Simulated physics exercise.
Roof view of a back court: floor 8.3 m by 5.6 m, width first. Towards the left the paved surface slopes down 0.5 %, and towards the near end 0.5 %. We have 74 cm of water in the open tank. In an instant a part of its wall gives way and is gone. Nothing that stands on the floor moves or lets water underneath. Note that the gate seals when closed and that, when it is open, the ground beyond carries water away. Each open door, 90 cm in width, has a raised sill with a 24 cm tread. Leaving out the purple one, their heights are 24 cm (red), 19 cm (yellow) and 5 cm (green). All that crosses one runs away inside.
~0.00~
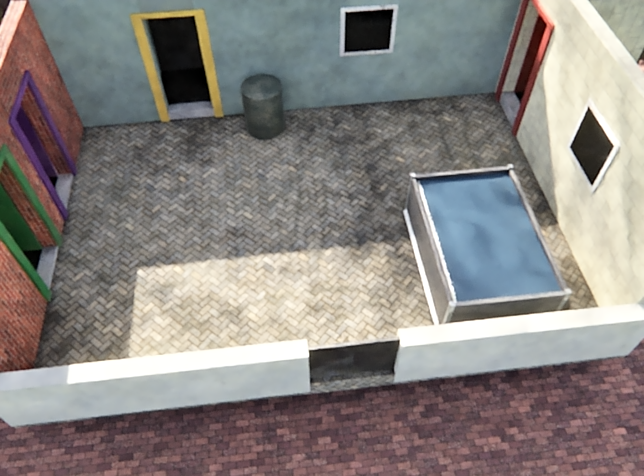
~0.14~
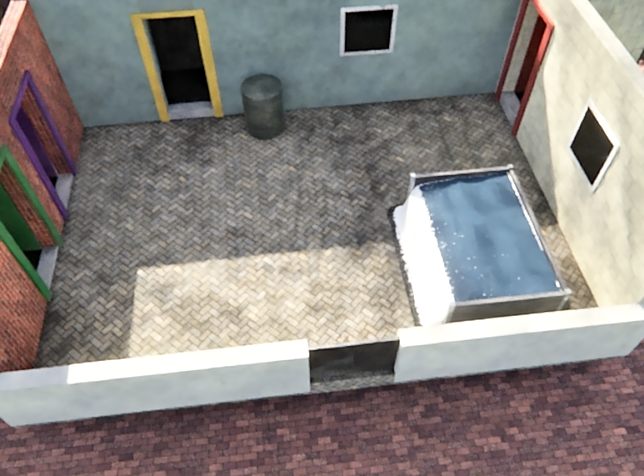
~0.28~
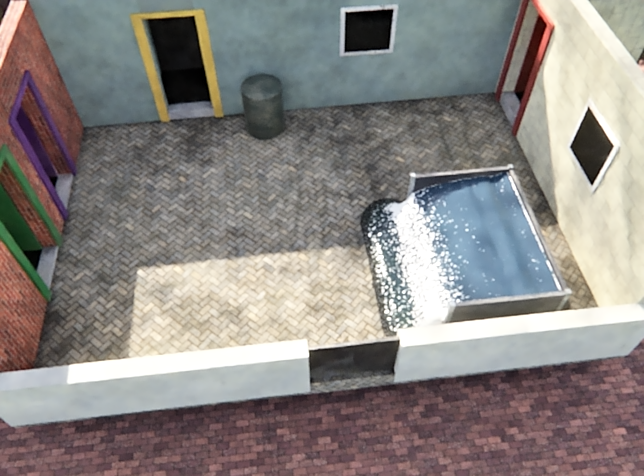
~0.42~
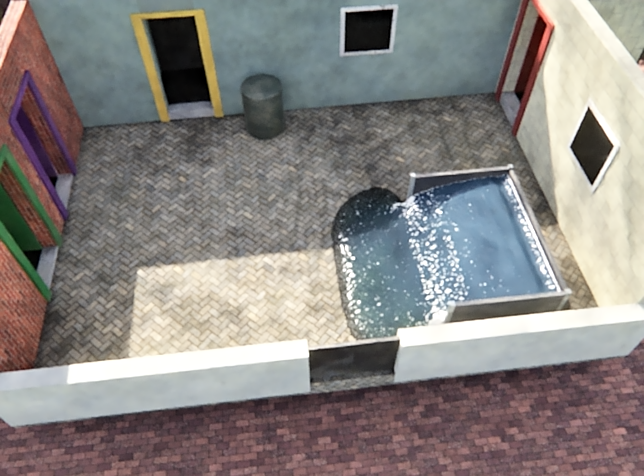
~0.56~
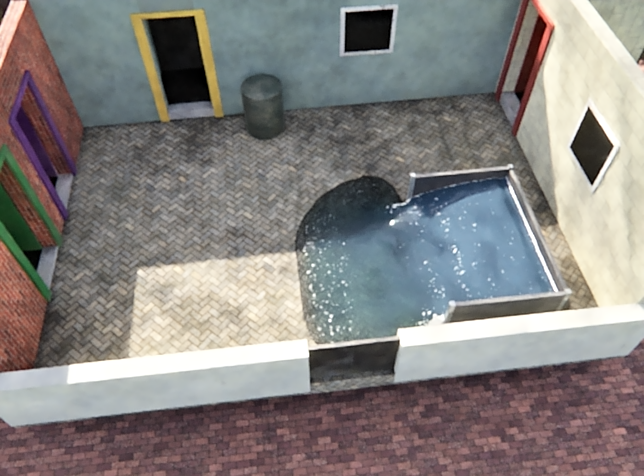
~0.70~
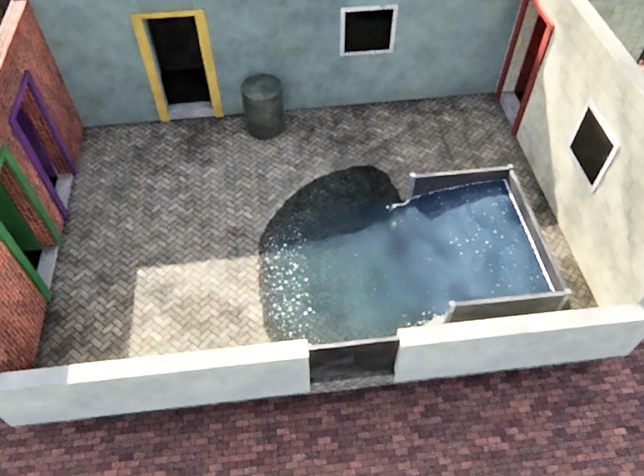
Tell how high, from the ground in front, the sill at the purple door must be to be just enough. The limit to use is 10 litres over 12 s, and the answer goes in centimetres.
It must be about 16 cm high.
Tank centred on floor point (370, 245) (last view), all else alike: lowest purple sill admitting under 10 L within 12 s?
New minimum height: Approx. 20 cm.
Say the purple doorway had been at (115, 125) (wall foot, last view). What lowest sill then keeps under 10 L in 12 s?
Roughly 18 cm, give or take.
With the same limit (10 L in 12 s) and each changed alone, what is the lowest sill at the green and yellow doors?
You'd want about 24 centimetres at green and about 12.0 centimetres at yellow.
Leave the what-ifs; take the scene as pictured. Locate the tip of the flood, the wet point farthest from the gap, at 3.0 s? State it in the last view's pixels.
Around pixel (82, 140).
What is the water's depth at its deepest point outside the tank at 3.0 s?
Max depth: Around 38 cm.
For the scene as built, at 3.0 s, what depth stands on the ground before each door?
In cm: Purple 19, red 0, yellow 5, green 24.
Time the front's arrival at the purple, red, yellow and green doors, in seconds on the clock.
It gets to purple after 2.2 s, red after 10.5 s, yellow after 2.6 s and green after 1.6 s.
After 1.4 s water covers 45 % of the floor, deepest (26 cm) near (430, 309); it has not reached the purple door.
After 3.0 s water covers 65 % of the floor, deepest (38 cm) near (28, 400); 19 cm at the purple door, 21 litres in over its 8 cm sill.
After 12.0 s water covers 95 % of the floor, deepest (14 cm) near (28, 400); 8 cm at the purple door, 100 litres in over its 8 cm sill.
At the purple door as built, the water arrived by 2.3 s and peaked near 19 cm at 2.8 s.
With a sill of 13.5 cm, 23 litres would have come in within the 12 s; with 18 cm, 3 litres. So under 10 litres takes about 16 cm.
